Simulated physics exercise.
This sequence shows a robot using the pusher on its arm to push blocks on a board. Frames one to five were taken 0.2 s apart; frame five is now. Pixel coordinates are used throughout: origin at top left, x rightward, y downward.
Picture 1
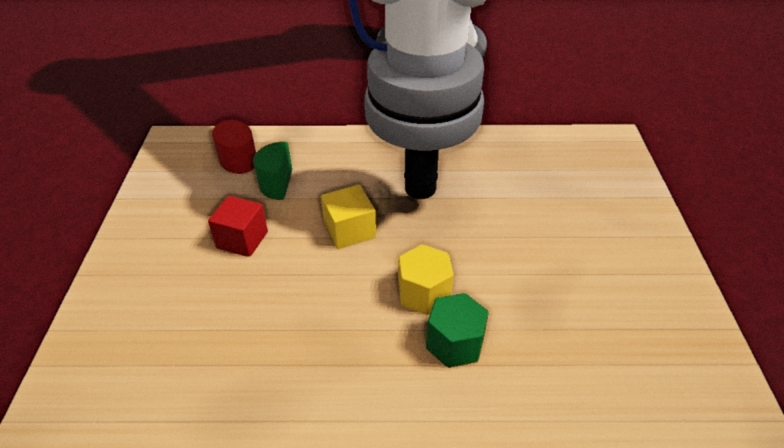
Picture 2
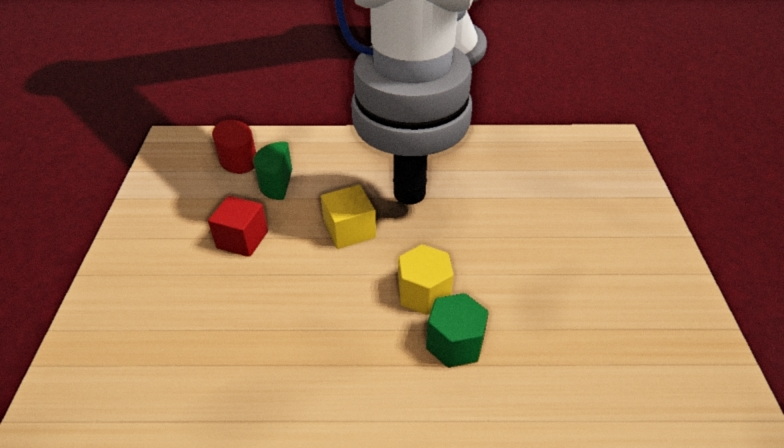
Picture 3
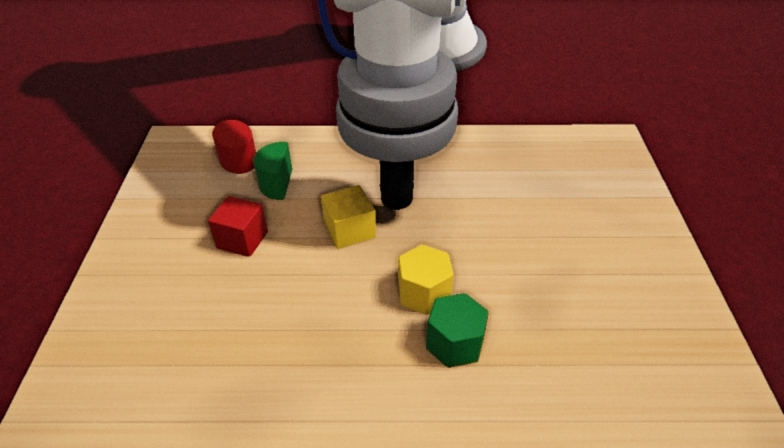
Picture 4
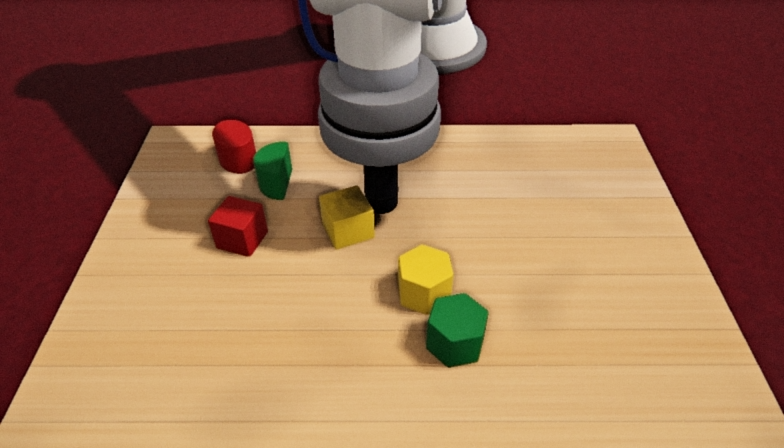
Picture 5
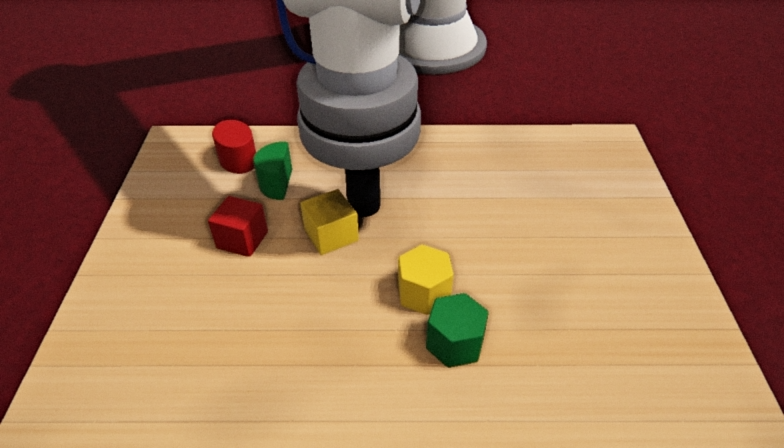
A grey and white robot arm with a black pusher moves over a light wooden board on a dark red surface, seen from a fixed, raised view. A red cylinder, a green curved block and a red cube sit at left, a yellow cube near the middle, and yellow and green hexagonal blocks below. The pusher slides left, meets the yellow cube and nudges it slightly left.
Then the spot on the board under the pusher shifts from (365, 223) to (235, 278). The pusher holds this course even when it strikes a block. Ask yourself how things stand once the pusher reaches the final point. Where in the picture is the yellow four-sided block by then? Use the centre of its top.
It ends at (184, 261).
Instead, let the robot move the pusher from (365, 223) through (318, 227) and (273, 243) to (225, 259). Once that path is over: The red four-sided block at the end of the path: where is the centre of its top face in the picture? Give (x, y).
It comes to (199, 211).
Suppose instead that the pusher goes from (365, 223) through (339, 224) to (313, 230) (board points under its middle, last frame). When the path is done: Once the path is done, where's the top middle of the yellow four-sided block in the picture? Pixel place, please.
Its top centre lands on (278, 222).
On the path given first. One third of the way, pusher at (322, 224); yellow four-sided block at (282, 223).
Two thirds of the way, pusher at (277, 242); red four-sided block at (222, 212), turned 25° clockwise; yellow four-sided block at (235, 243).
At the end, pusher at (231, 263); red four-sided block at (222, 212), turned 25° clockwise; green D-shaped block in place; yellow four-sided block at (184, 261), turned 15° clockwise.
